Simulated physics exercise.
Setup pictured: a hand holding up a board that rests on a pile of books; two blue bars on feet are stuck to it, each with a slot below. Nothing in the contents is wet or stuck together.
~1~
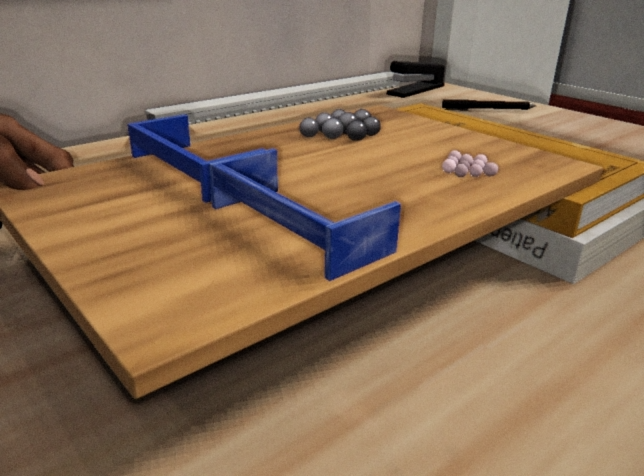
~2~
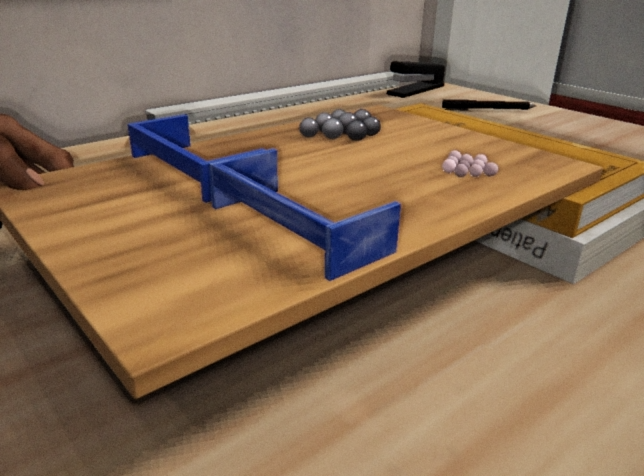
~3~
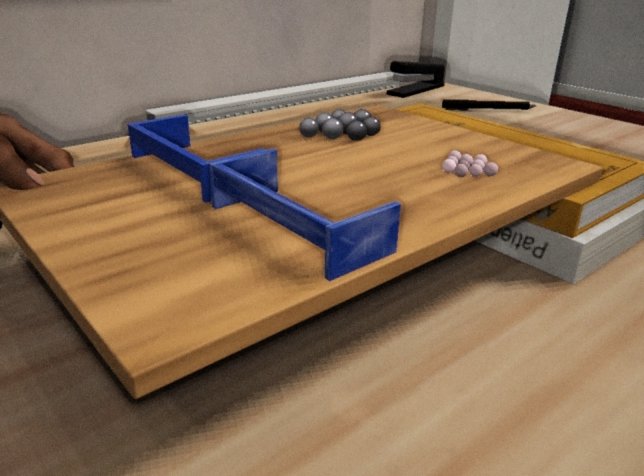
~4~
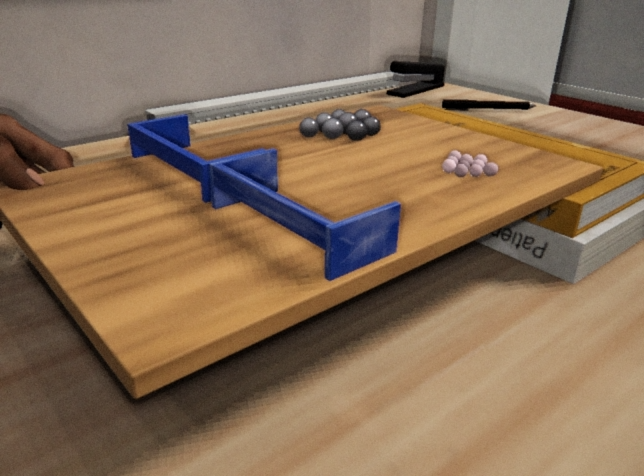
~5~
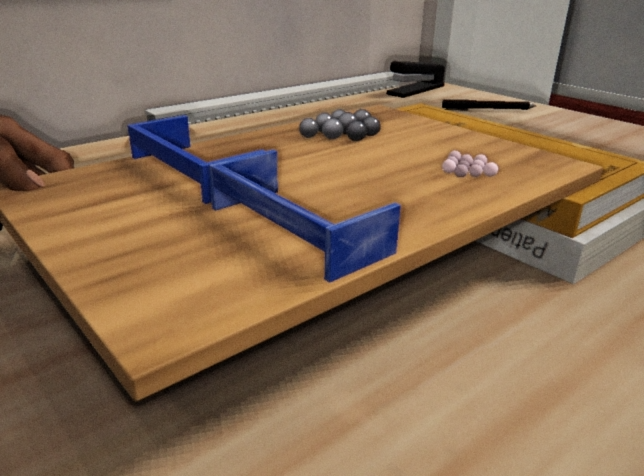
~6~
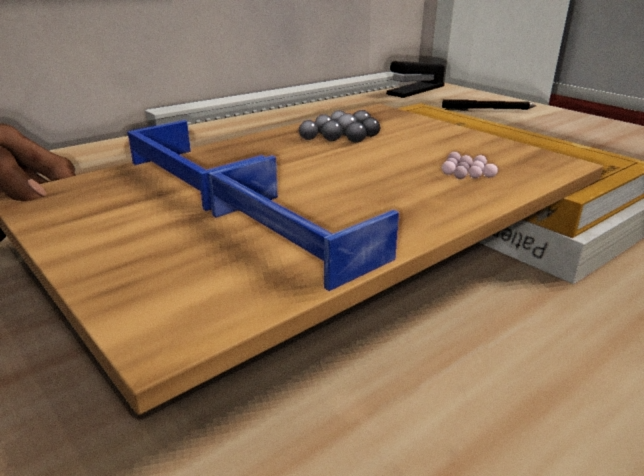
A hand slightly lowers the left end of a wooden board holding small balls.
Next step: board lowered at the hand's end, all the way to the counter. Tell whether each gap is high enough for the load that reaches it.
Outcome: The nearer portion makes it out; the farther portion is blocked.
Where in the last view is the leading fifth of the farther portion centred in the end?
Around (176, 208).
Then, 0.38 s later than the last frame, board sloping at 9°; nearer portion on its way down; farther portion on its way down.
Then, 0.72 s later than the last frame, board resting at 11°; nearer portion on its way down; farther portion has reached its gate.
Then, 1.01 s later than the last frame, board resting at 11°; nearer portion every one past its gate; farther portion has reached its gate.
When it is over, board resting at 11°; nearer portion every one past its gate; farther portion gathered behind its gate.
